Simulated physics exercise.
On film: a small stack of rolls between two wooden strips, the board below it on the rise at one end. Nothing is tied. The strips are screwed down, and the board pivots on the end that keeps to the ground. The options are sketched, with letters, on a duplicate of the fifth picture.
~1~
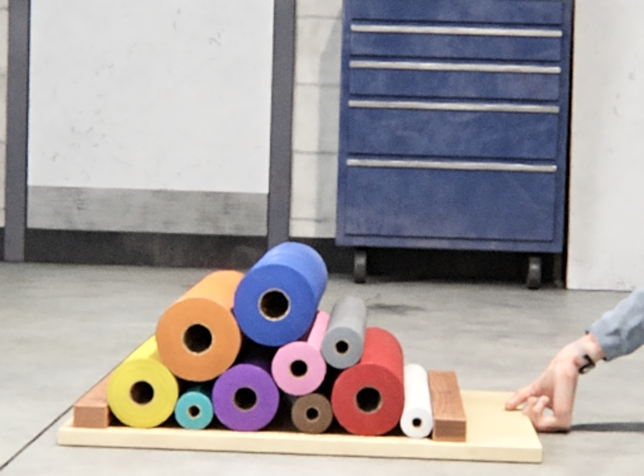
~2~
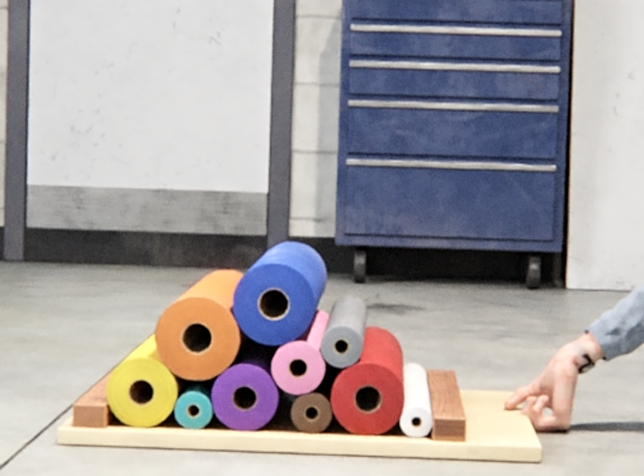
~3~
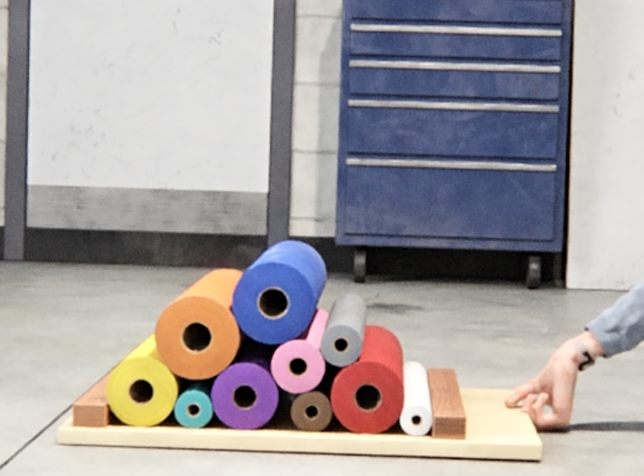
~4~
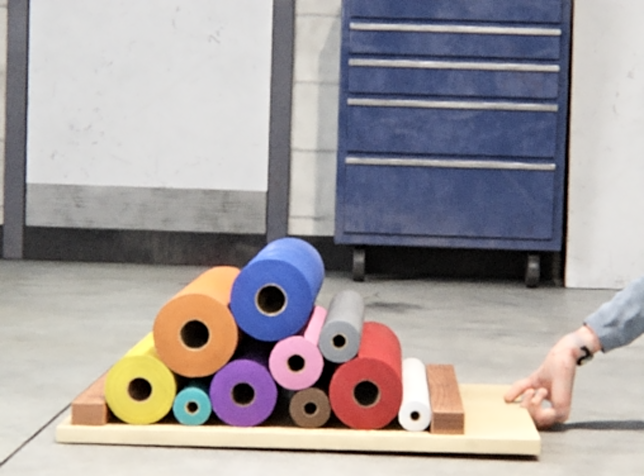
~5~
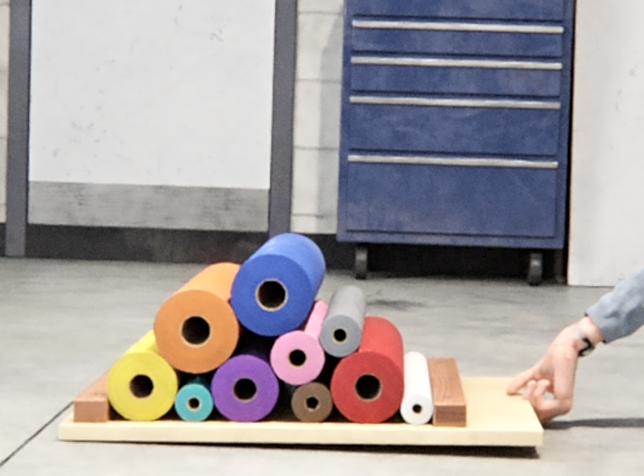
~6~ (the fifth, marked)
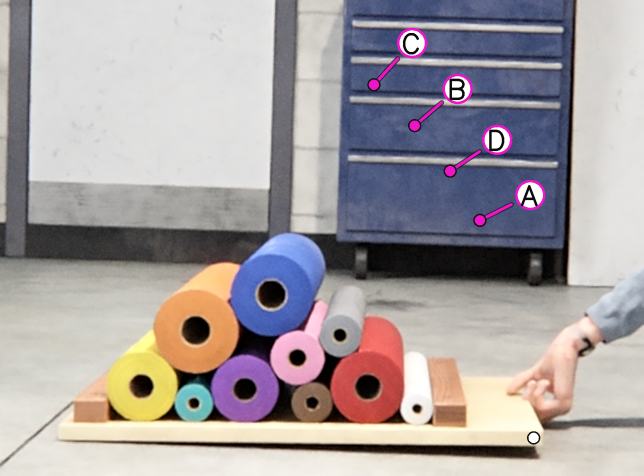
A stack of colorful rolls sat between two wooden strips on a board while a hand at the right end raised that end very slightly, and the rolls barely shifted in their pile.
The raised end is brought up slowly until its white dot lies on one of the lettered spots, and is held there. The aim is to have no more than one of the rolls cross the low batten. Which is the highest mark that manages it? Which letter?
At most to D.
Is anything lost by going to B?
Yes, at B.
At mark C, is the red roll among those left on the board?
The red roll: Yes.
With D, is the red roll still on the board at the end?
Yes, with D.
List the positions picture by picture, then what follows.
The first frame shows turquoise roll (194, 411); purple roll (246, 399); brown roll (312, 414).
The second frame shows brown roll (311, 413); red roll (368, 399).
The third frame shows board (307, 404); red roll (368, 397); white roll (417, 420); grey roll (341, 345).
The fourth frame shows board (306, 401); yellow roll (140, 389); turquoise roll (192, 407).
The fifth frame shows board (308, 395); yellow roll (142, 386); turquoise roll (194, 403).
On the marked copy, A at (480, 220); B at (415, 126); C at (374, 85); D at (450, 171); the white dot at (534, 438).
Taking D. A third of the way, board at 20°.
Two thirds of the way, board at 36°.
When it is over, board at 36°, none over the low batten.
As for the rest, A none over the low batten; B two over the low batten (orange, blue); C two over the low batten (orange, blue).
